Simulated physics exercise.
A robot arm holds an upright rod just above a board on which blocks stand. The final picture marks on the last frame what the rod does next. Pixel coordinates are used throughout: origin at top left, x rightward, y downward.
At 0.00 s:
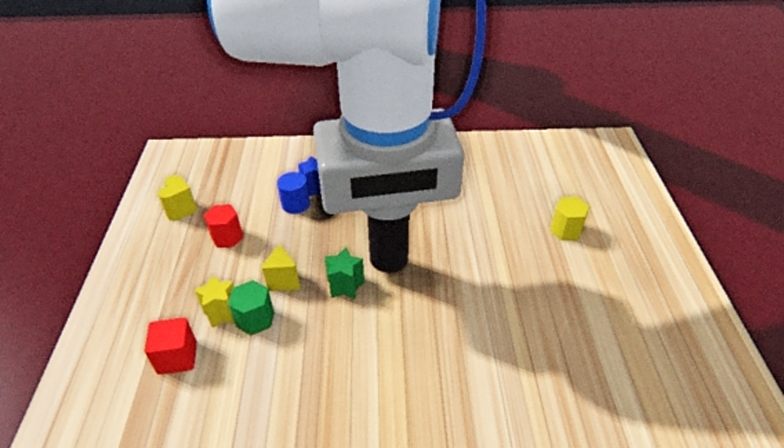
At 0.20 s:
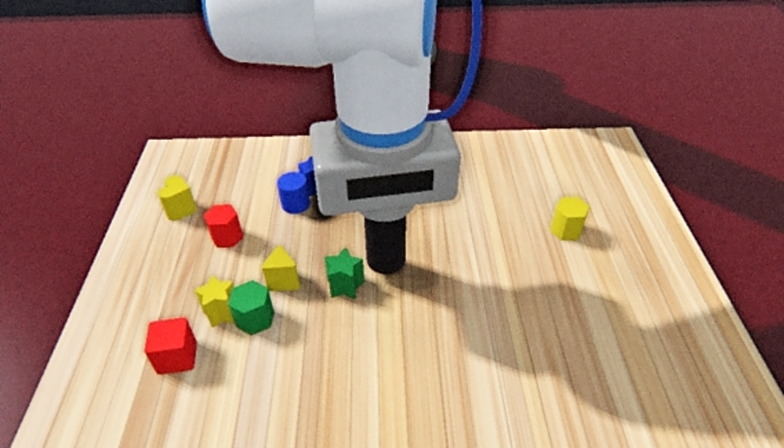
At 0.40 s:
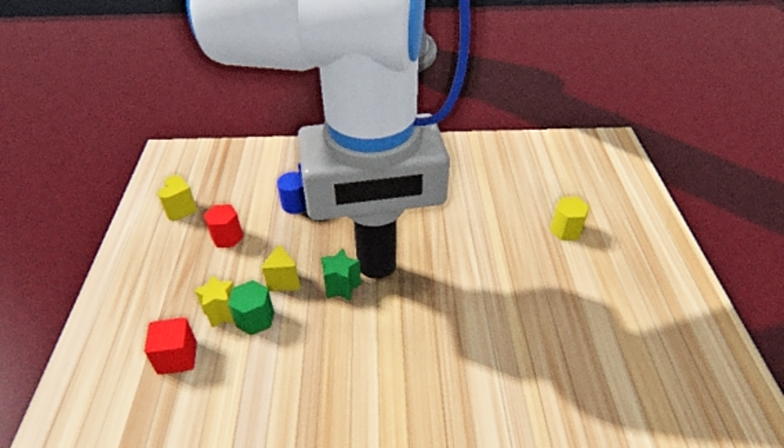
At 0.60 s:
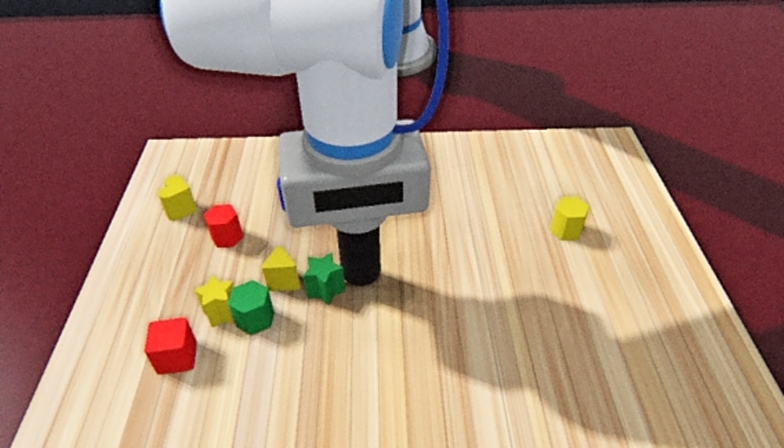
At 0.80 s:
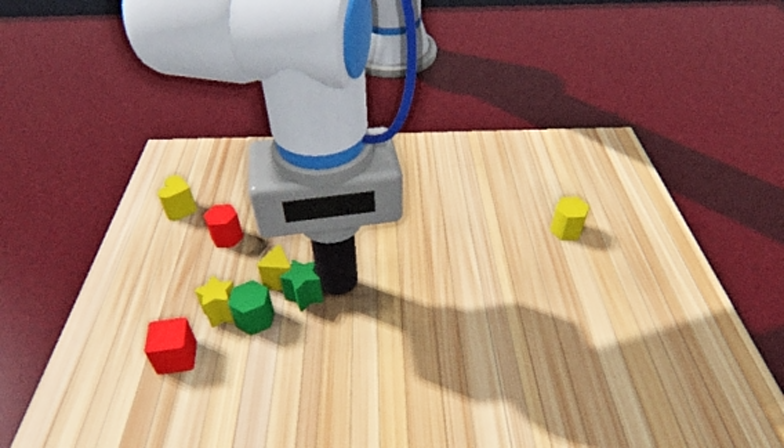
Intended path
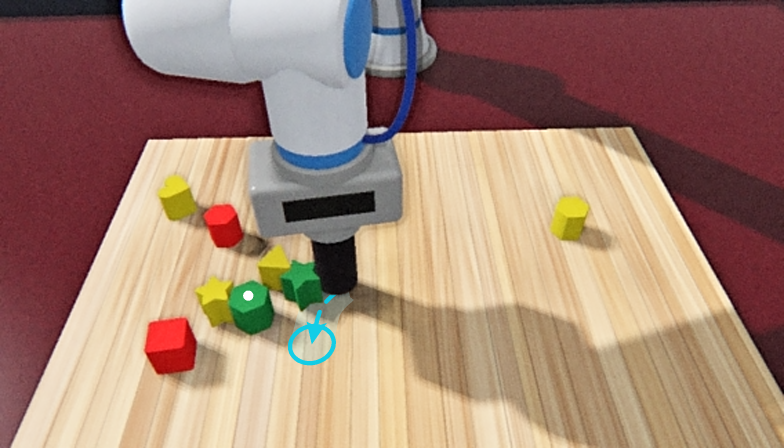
The footage shows a robot arm lowering a dark rod among colored blocks on a wooden board, then moving left and pushing the green star-shaped block leftward, up against the yellow three-sided block, which shifts slightly.
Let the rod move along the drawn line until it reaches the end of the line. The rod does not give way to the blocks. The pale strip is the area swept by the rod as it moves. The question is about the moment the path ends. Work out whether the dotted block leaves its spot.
When the path is over, the dotted block is still on its spot.
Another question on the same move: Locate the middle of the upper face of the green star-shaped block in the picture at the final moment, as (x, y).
The point I'd pick in the picture is (282, 288).
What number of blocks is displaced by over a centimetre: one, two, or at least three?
I expect one block to move.
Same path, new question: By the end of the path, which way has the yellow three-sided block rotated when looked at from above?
It spins clockwise.
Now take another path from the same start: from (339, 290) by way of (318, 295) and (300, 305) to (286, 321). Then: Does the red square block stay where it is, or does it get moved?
Not moved.
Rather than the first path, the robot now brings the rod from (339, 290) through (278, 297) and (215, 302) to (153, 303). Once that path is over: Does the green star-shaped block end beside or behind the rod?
My answer is no.
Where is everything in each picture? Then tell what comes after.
Rod's lower end at (389, 259); green six-sided block at (248, 296); yellow three-sided block at (279, 259); green star-shaped block at (343, 262), in the first picture.
Rod at (386, 260); blocks still, in the second picture.
Rod at (377, 264); green star-shaped block at (339, 263), in the third picture.
Rod at (361, 271); green star-shaped block at (322, 266), in the fourth picture.
Rod at (338, 280); green six-sided block at (248, 296); yellow three-sided block at (275, 258); green star-shaped block at (301, 272), in the fifth picture.
Drawn move, from (339, 290) through (324, 305) and (316, 323) to (312, 344); the dot is on the green six-sided block.
On the path given first. Halfway along, rod at (317, 305); yellow three-sided block at (269, 260), turned 30° clockwise; green star-shaped block at (281, 284), turned 30° clockwise.
At the end, rod at (310, 334); green six-sided block still; yellow three-sided block at (269, 260), turned 30° clockwise; green star-shaped block at (282, 288), turned 40° clockwise.
